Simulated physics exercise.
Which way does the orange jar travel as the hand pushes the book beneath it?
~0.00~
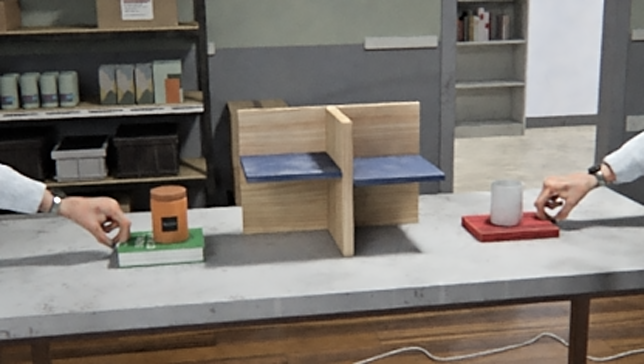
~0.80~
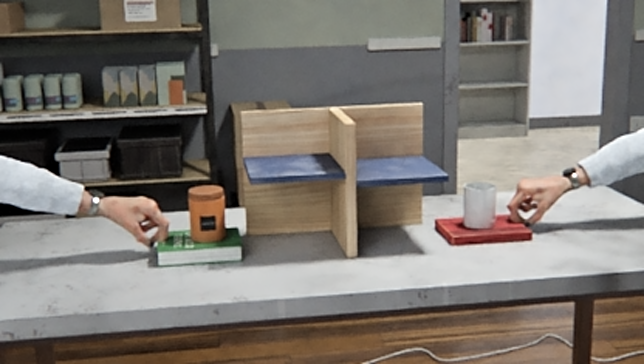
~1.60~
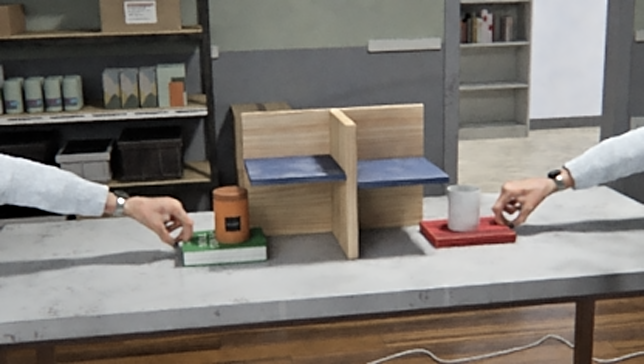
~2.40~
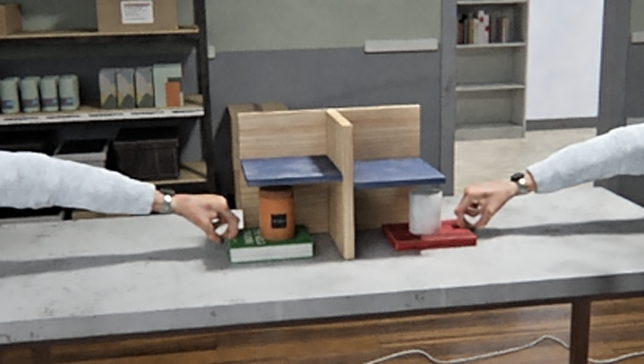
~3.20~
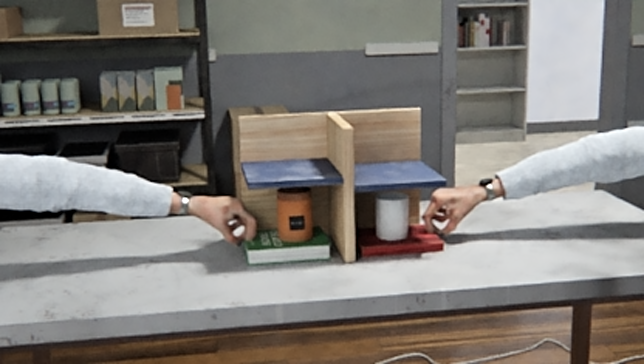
The orange jar moves to the right, riding upright on the green book until it is under the shelf.
A green book and a red board, pushed by hands, carry two containers under low shelves.
